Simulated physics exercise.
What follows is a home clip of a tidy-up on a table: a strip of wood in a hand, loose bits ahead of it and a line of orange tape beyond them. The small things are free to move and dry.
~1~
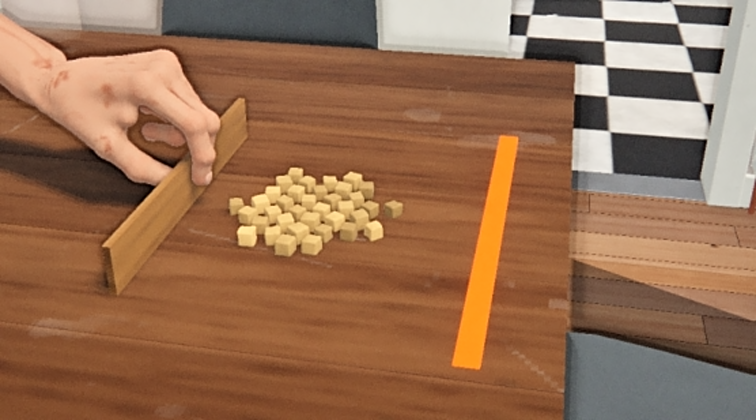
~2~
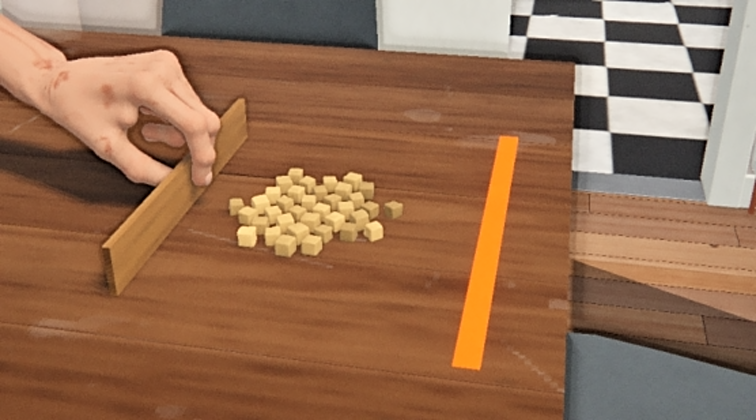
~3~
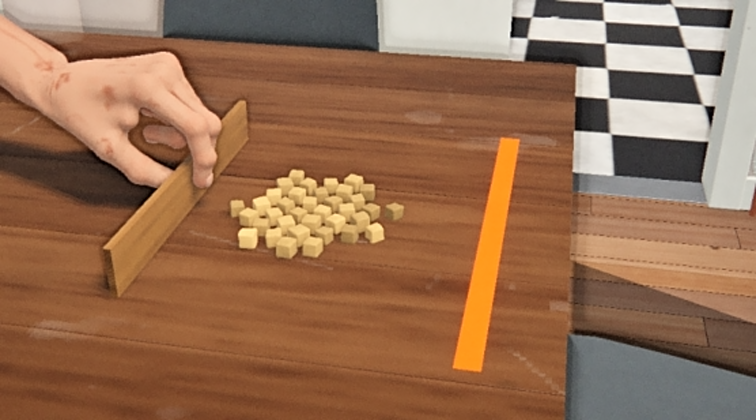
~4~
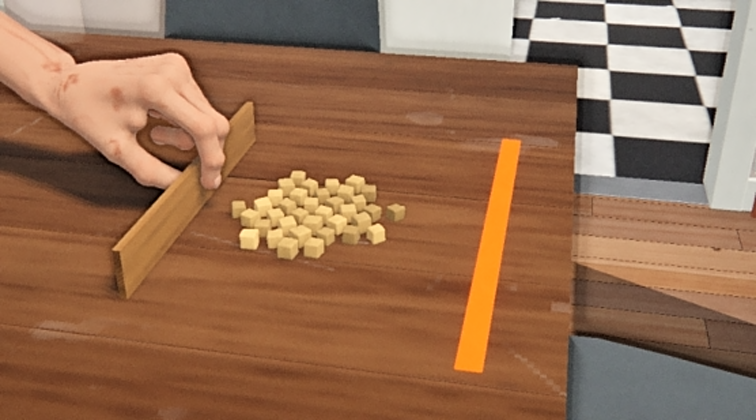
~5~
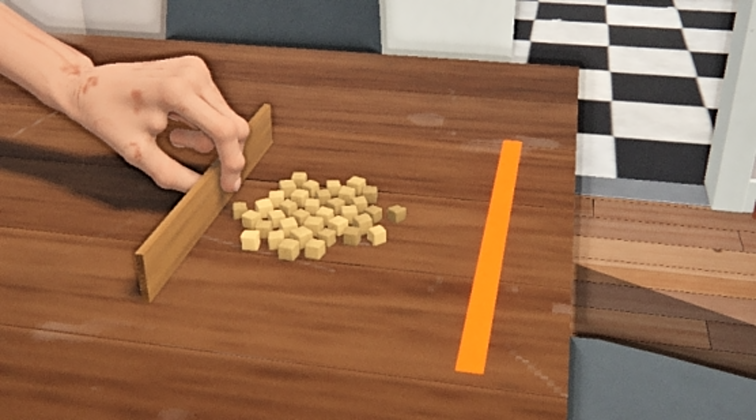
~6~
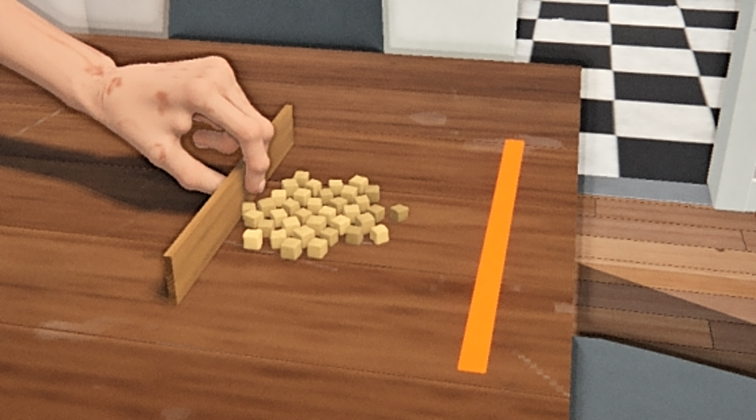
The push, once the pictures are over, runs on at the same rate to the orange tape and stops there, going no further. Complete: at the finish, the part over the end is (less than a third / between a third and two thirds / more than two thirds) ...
At the finish, the part over the end is less than a third.
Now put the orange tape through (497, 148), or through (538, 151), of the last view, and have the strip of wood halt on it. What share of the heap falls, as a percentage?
You'd see some 0 in a hundred first, and then 50 in a hundred.
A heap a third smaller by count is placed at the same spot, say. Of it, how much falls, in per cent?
Near 0 %.
Just after the last frame, strip of wood still moving, near (375, 180); heap all on the table, its front near (466, 216).
A moment on, strip of wood stopped at the orange tape; heap about a tenth over the edge.
Further on, strip of wood stopped at the orange tape; heap roughly a quarter over the edge.
When it is over, strip of wood stopped at the orange tape; heap roughly a quarter over the edge.
